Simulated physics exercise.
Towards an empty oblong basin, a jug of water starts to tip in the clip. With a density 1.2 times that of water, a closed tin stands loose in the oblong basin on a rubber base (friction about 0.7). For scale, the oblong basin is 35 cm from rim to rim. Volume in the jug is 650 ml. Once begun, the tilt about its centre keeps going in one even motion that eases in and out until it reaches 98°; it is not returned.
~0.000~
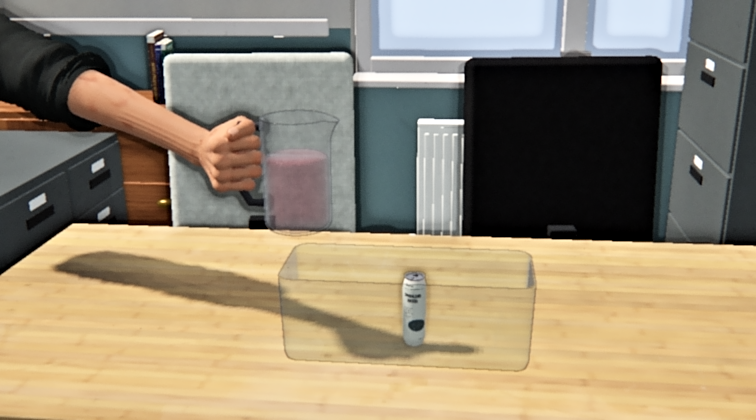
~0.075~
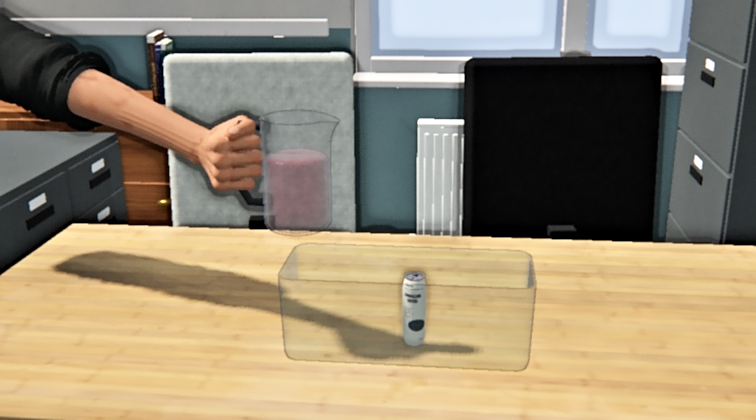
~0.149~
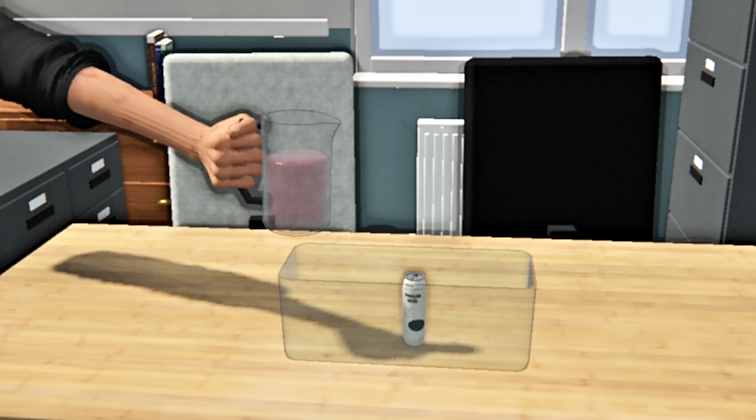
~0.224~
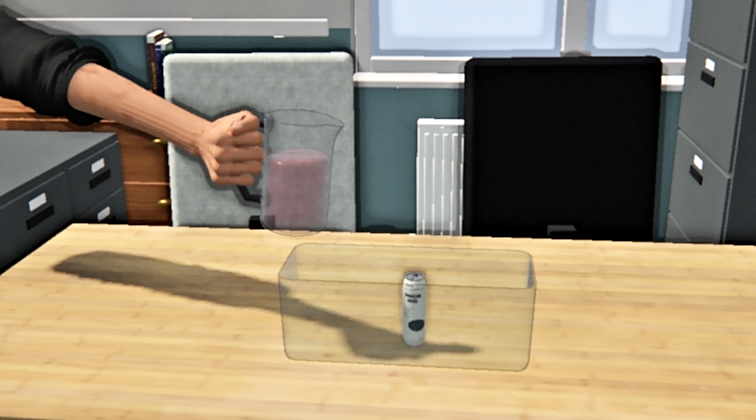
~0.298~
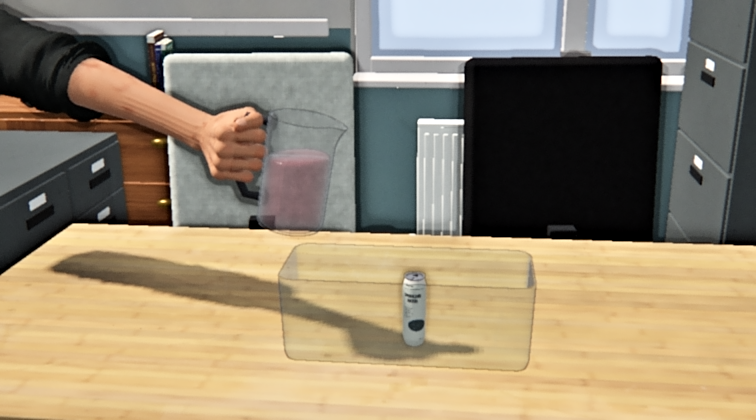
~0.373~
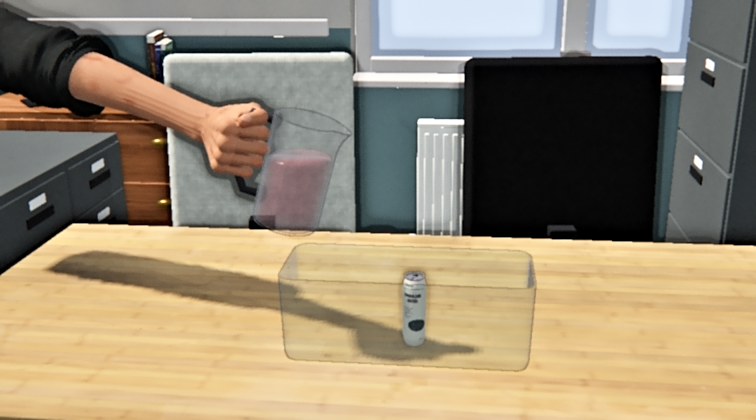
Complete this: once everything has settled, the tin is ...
Once everything has settled, the tin is lying over.
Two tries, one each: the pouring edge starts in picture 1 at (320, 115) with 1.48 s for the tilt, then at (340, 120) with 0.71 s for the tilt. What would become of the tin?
First it topples; then it falls.
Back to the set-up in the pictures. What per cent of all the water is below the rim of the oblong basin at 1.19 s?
Around 20 parts in a hundred.
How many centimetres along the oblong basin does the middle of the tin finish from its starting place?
The tin's middle ends up about 7.5 cm along the basin.
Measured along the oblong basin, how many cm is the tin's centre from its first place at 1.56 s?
The tin is about 1 cm from where it started.
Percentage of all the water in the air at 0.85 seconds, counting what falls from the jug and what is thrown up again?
About 2 per cent.
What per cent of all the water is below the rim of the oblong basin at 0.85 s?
Close to 0 in a hundred.
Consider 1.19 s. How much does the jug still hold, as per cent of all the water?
About 64 % is still there.
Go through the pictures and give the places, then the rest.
Tilt 0°; pouring edge (339, 119); surface from (266, 154) to (329, 156); the oblong basin's rim runs from (287, 261) to (533, 271); the tin's top is at (415, 279), in the first picture.
Tilt 1°; pouring edge (340, 120); surface from (266, 154) to (329, 156), in the second picture.
Tilt 3°; pouring edge (341, 121); surface from (267, 155) to (329, 156), in the third picture.
Tilt 6°; pouring edge (344, 124); surface from (267, 155) to (330, 156), in the fourth picture.
Tilt 10°; pouring edge (348, 128); surface from (268, 155) to (332, 157), in the fifth picture.
Tilt 15°; pouring edge (352, 133); surface from (270, 156) to (333, 157), in the sixth picture.
By 0.85 s the tilt is 62° and 98 per cent is still to pour; the tin stands where it began.
By 1.19 s the tilt is 91° and 63 per cent is still to pour; the tin stands where it began.
By 1.56 s the tilt is 98° and 16 per cent is still to pour; the tin leans 13°.
By 1.95 s the tilt is 98° and 2 per cent is still to pour; the tin lies on its side.
At rest the tin lies on its side.
